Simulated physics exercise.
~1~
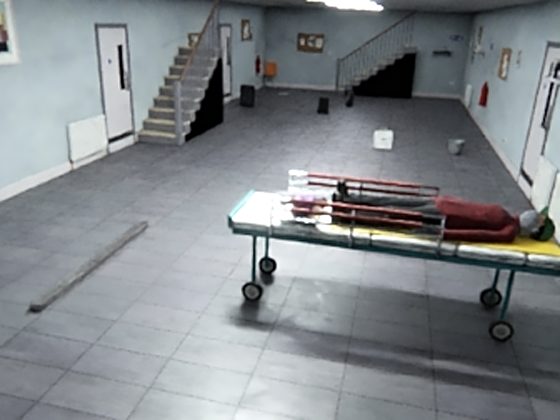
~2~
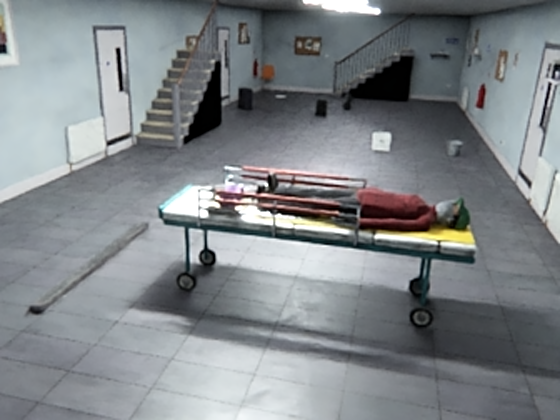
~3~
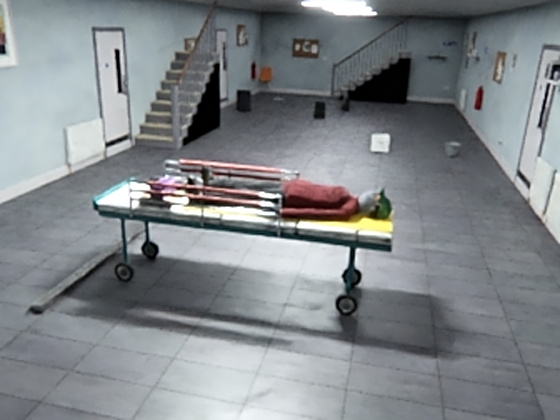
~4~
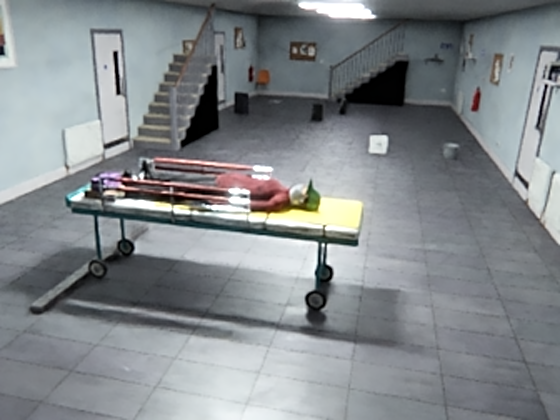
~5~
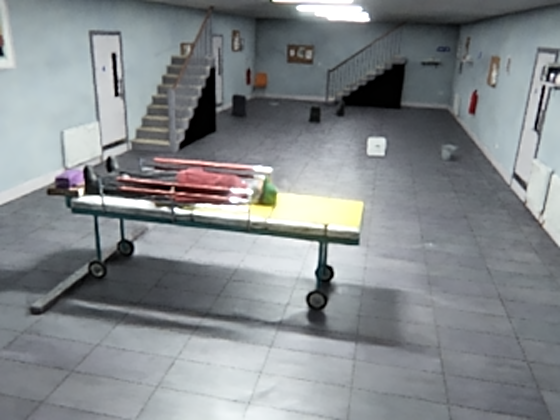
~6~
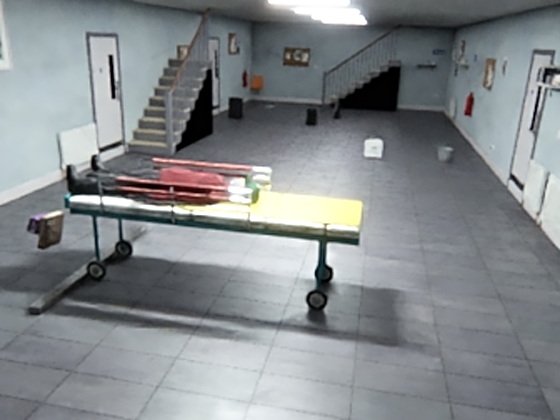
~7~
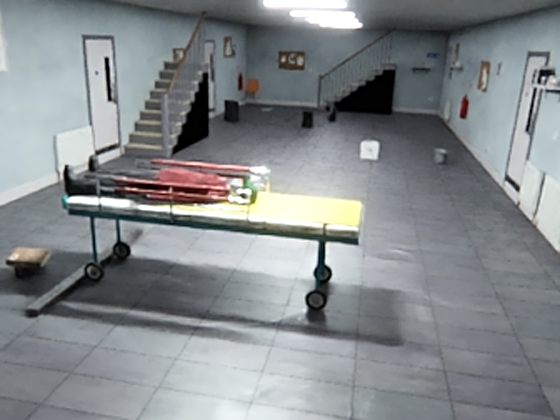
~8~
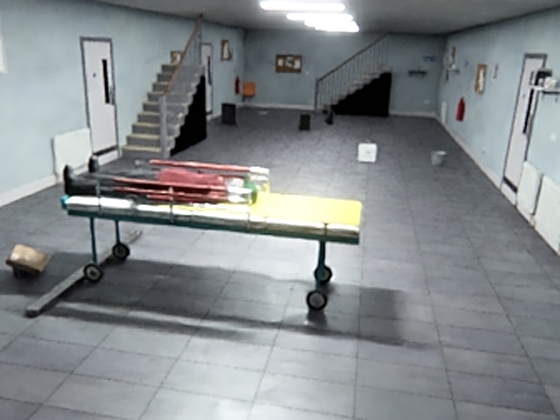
A person in dark red clothes with a green cap lies on a wheeled gurney with a yellow and white top, seen from a raised, slightly drifting view of a grey-tiled corridor with pale blue walls and stairs at the back. Small items, including a purple box, a brown folder and a dark bottle, ride by the feet at the left end. The gurney rolls left until it stops abruptly at a sill across the floor. The person slides on feet first, and the box and folder tumble off the left end to the floor. The person and bottle stay aboard.
